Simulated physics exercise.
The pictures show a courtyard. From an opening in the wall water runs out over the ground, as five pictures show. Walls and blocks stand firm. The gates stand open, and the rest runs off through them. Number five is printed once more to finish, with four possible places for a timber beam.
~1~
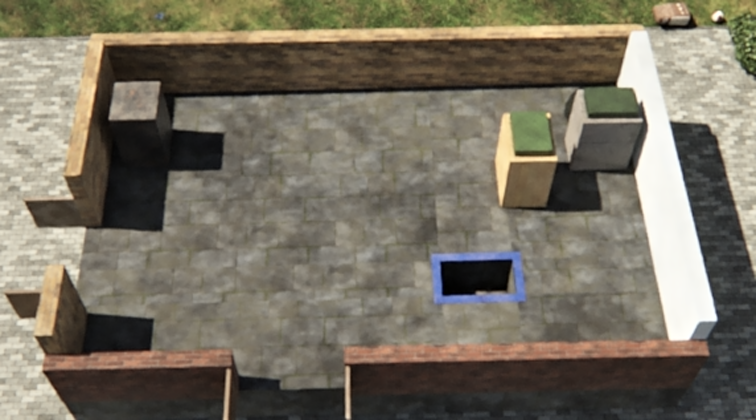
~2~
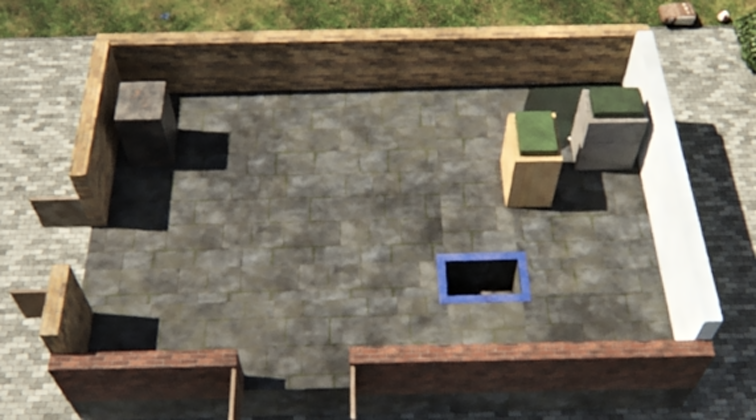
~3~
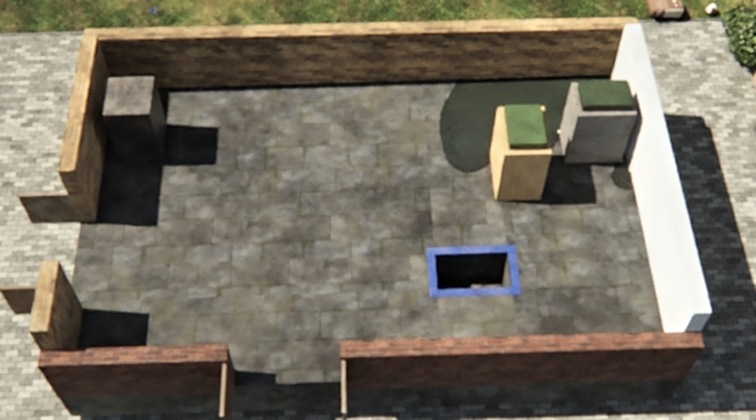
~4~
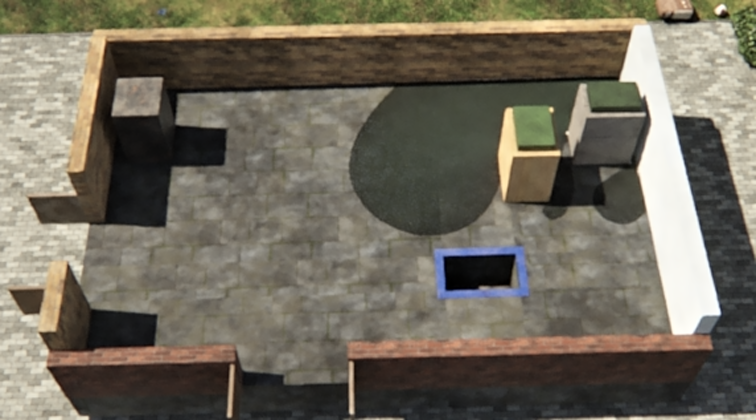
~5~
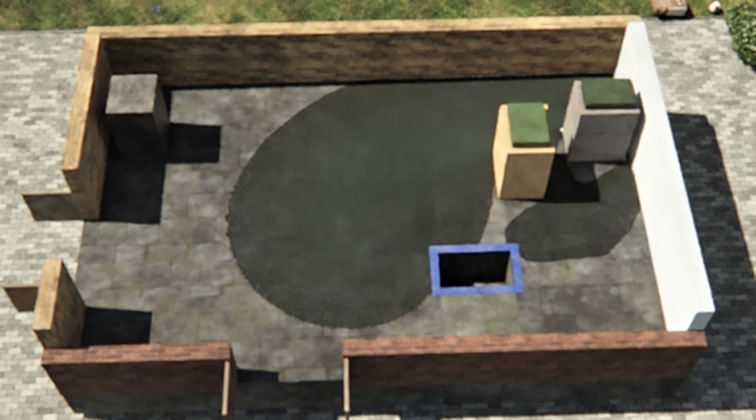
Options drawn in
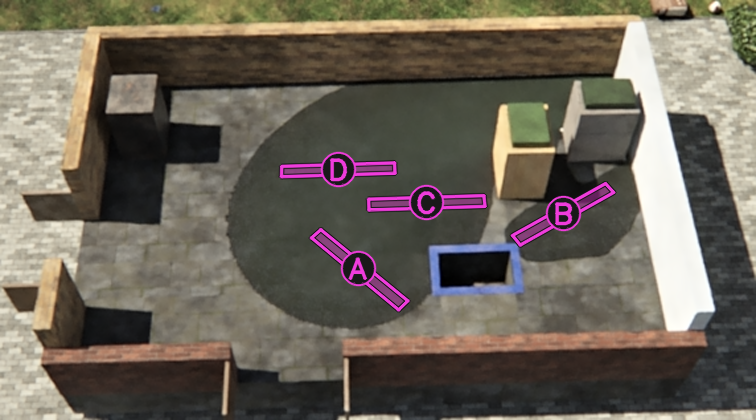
A dark patch of water spread across the paved floor of a walled courtyard, starting near the green-topped blocks at the upper right and widening leftward and downward, while the blue-edged drain stayed dry.
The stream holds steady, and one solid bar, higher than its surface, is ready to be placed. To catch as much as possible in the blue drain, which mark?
A beats the others.
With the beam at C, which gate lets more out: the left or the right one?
The left one.
On the marked copy, A from (316, 233) to (403, 305); B from (516, 240) to (609, 188); C from (368, 204) to (484, 200); D from (281, 171) to (394, 168).
With A, about 16 % of the stream runs into the blue drain, about 82 % out by the gates.
With B, about 9 % of the stream runs into the blue drain, about 90 % out by the gates.
With C, about 7 % of the stream runs into the blue drain, about 92 % out by the gates.
With D, about 10 % of the stream runs into the blue drain, about 88 % out by the gates.
